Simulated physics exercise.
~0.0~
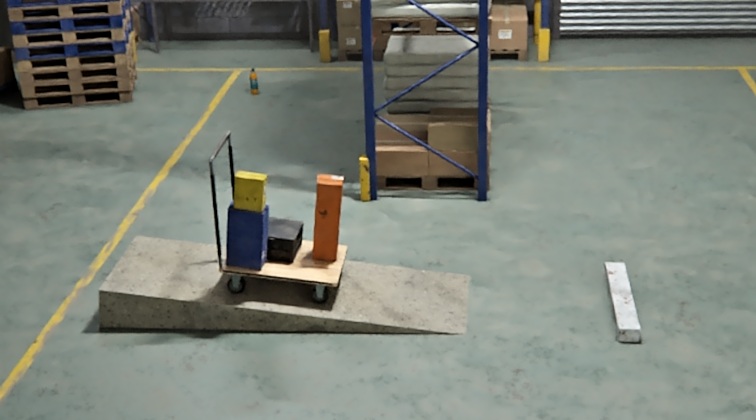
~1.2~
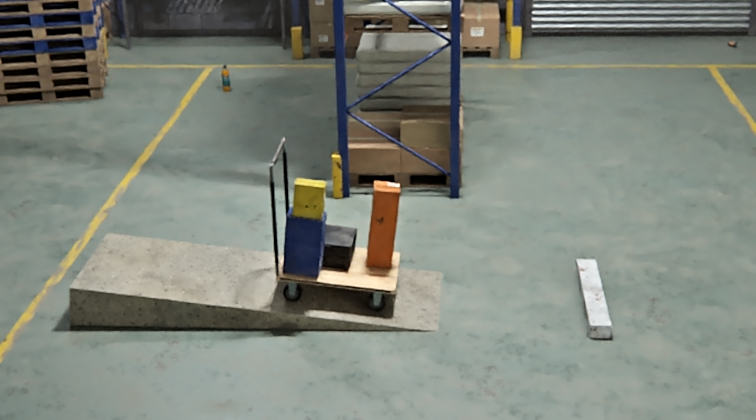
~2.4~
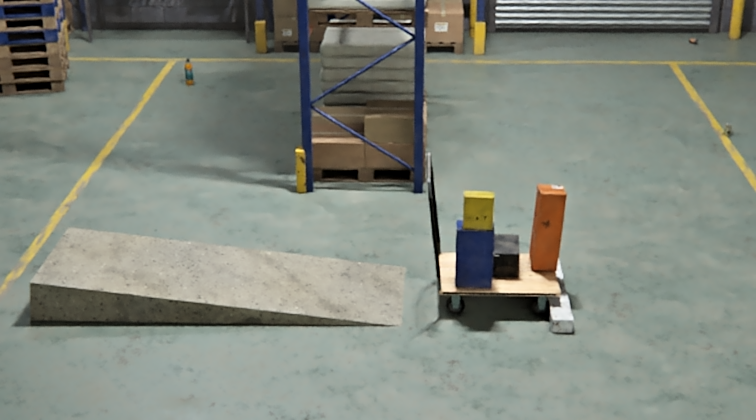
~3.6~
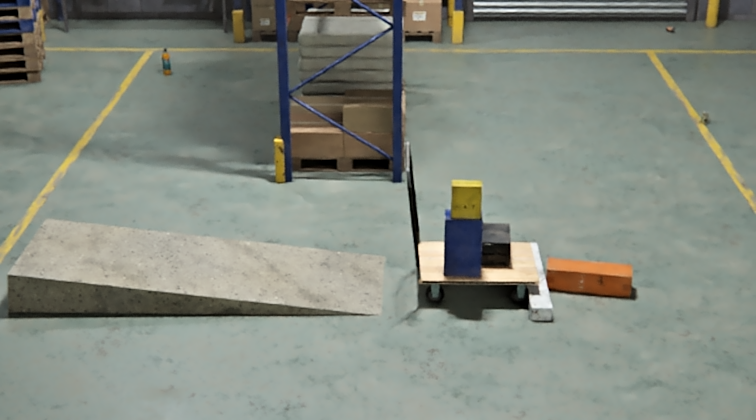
A grey concrete ramp slopes down to the right across a green warehouse floor, seen from above, with a blue shelving rack and stacked pallets behind. On the ramp stands a wooden-decked trolley carrying a blue box, a yellow box, a black crate and a tall orange box at the right. The trolley rolls down the slope and across the flat floor to a pale kerb as the view pans slightly right. It stops there, and the orange box topples off beyond the kerb. It ends lying on its side, while the yellow box remains upright with the blue box and black crate aboard.
